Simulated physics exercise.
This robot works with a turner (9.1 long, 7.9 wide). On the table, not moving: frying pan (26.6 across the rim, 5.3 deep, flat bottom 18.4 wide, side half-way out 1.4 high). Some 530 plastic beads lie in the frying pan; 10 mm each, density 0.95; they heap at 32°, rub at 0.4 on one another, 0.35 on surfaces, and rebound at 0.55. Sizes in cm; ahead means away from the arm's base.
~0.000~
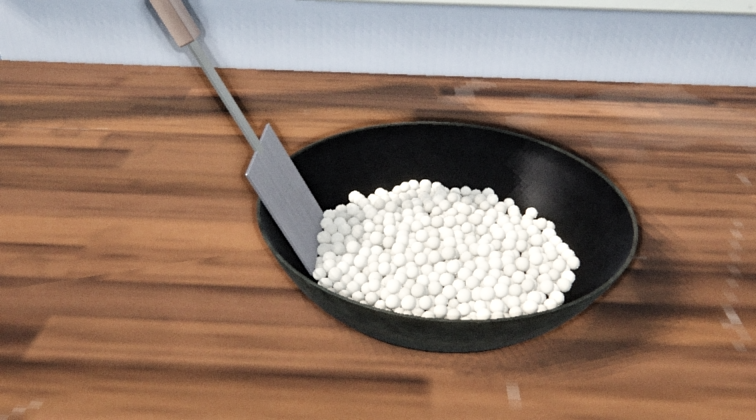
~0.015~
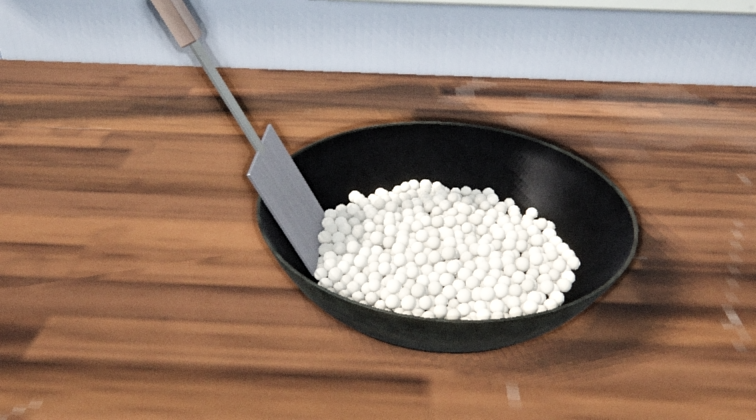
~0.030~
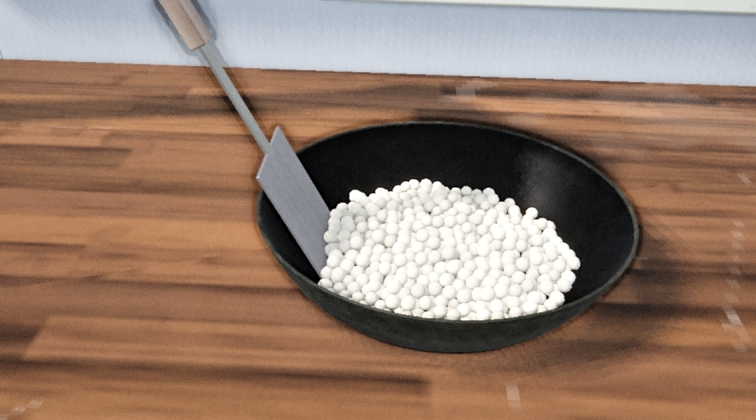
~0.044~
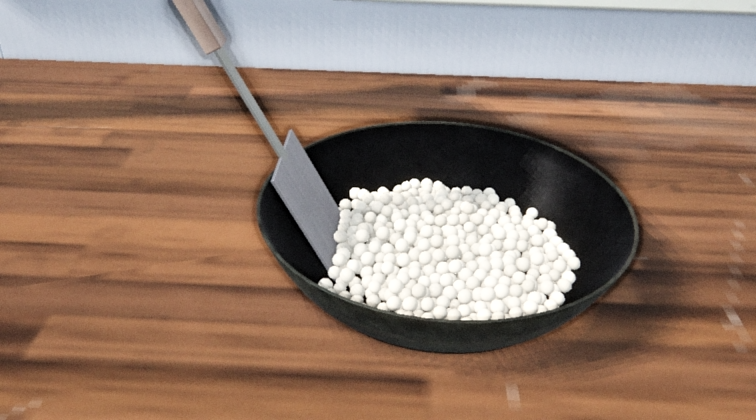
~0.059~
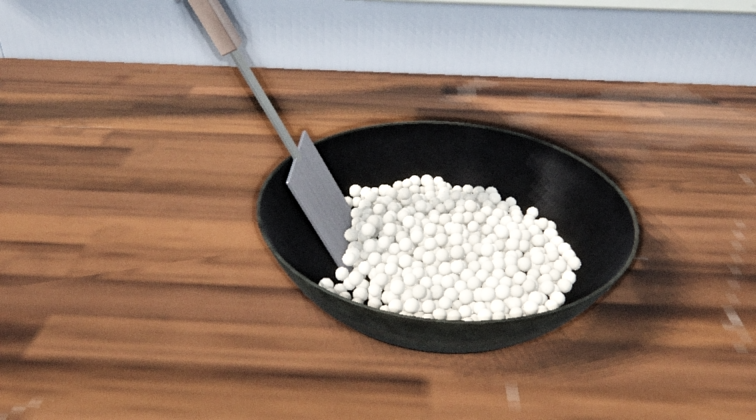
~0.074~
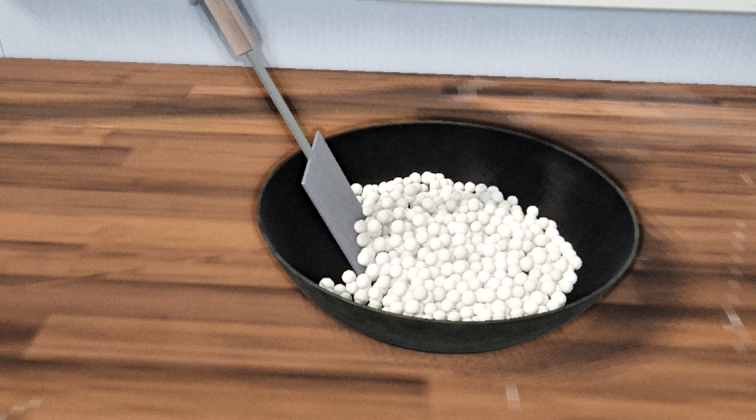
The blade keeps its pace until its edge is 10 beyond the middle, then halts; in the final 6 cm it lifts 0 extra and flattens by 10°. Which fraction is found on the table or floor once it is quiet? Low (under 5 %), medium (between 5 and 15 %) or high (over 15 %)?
Answer: Medium; between 5 and 15 % of the plastic beads finish on the table or floor.
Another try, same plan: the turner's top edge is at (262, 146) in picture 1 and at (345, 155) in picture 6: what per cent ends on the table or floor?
Some 25 per cent.
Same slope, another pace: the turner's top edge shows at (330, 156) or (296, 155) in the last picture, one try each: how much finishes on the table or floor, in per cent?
Some 20 and 5 per cent.
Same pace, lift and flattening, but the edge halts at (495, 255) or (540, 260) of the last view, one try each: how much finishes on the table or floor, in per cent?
Some 0 and 0 per cent.
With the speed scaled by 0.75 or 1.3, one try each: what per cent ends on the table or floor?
Some 5 and 20 per cent.
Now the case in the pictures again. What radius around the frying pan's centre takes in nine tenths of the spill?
About 30 cm.
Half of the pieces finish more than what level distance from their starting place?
Roughly 4 cm.
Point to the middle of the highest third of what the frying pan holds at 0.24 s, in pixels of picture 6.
Near (540, 229).
By 0.16 s, sloping 63°, highest piece 5 above the table; 529 in the frying pan.
By 0.24 s, sloping 60°, highest piece 5 above the table; 529 in the frying pan.
By 0.48 s, sloping 53°, highest piece 7 above the table; 481 in the frying pan, 45 on the table or floor, 3 on the blade or in flight.
By 1.53 s, sloping 53°, highest piece 6 above the table; 481 in the frying pan, 48 on the table or floor.
Final count, 481 in the frying pan, 48 on the table or floor. That is 9 % on the table or floor.
